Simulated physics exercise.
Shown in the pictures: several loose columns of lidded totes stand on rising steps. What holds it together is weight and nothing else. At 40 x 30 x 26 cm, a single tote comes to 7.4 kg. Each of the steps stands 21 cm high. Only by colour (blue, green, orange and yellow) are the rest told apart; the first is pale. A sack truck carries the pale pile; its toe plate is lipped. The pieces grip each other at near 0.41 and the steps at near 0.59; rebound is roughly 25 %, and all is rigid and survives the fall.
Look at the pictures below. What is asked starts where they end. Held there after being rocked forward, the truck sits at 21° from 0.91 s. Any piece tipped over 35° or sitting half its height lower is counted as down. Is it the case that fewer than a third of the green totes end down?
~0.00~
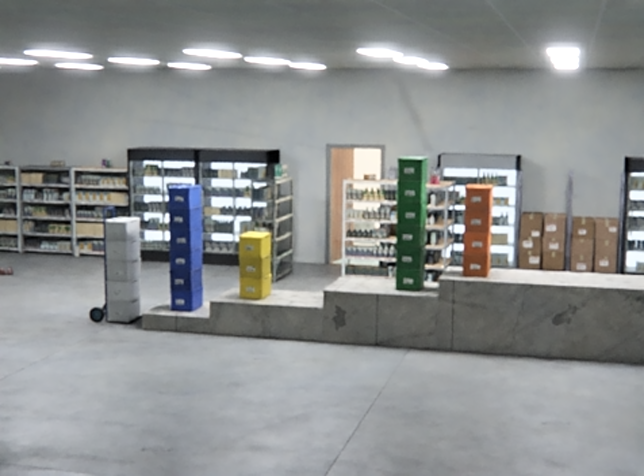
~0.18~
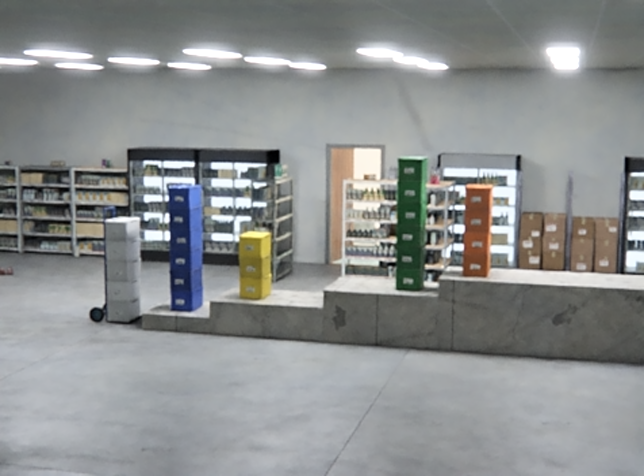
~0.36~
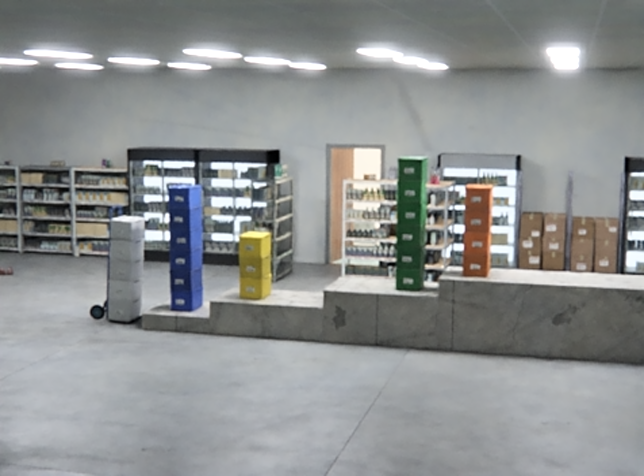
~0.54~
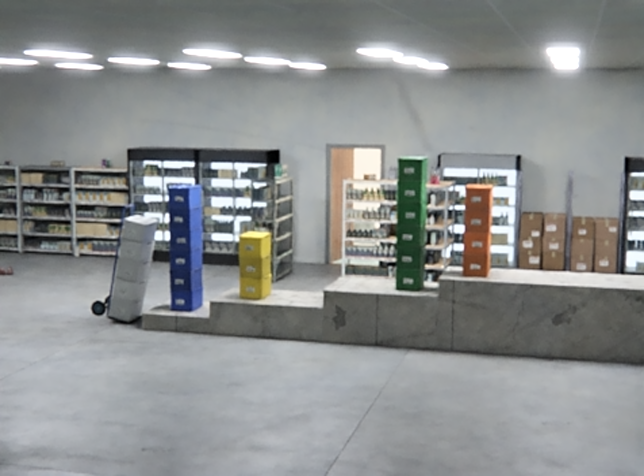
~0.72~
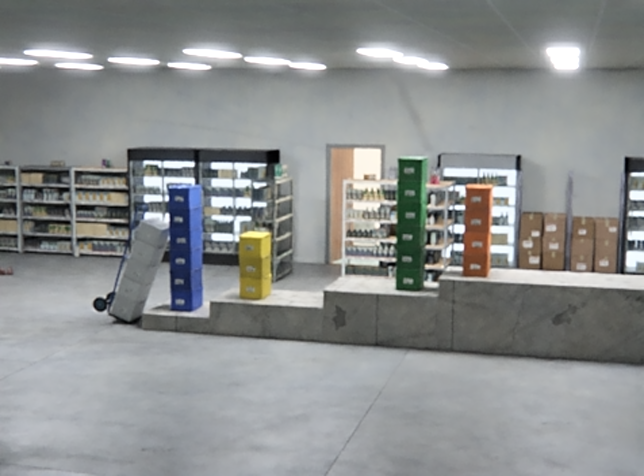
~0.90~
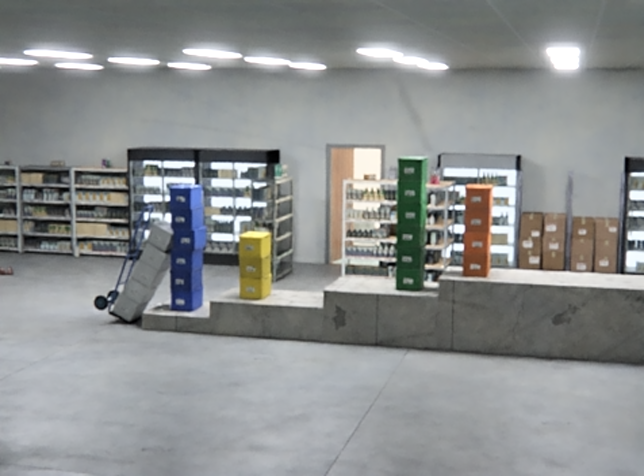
Yes, under a third.
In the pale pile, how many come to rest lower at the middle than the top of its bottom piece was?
1.
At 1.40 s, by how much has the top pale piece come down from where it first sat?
10 cm.
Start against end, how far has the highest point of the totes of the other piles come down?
Drop: Around 0 cm.
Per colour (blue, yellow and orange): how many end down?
Counting by colour, blue gives 6, yellow gives 2 and orange gives 0.
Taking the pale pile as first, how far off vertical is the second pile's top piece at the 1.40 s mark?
That piece is at some 10°.
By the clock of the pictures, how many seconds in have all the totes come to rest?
Close to 3.0 seconds, I'd say.
Around 1.40 s, 4 of the pale pile down; none of the 6 green totes down (0 of 19 in all colours); top green tote unmoved; top blue tote tipped 11°.
Around 1.86 s, 5 of the pale pile down; none of the 6 green totes down (4 of 19 in all colours); top green tote unmoved; top blue tote tipped 33°, 17 cm lower.
Around 2.44 s, 5 of the pale pile down; none of the 6 green totes down (8 of 19 in all colours); top green tote unmoved; top yellow tote on its side.
Finally (3.4 s), 5 of the pale pile down; none of the 6 green totes down (8 of 19 in all colours); top green tote unmoved; top blue tote upside down. That is 0 per cent. Seen by the last camera, middles, top green tote near (413, 169), top blue tote near (378, 273).
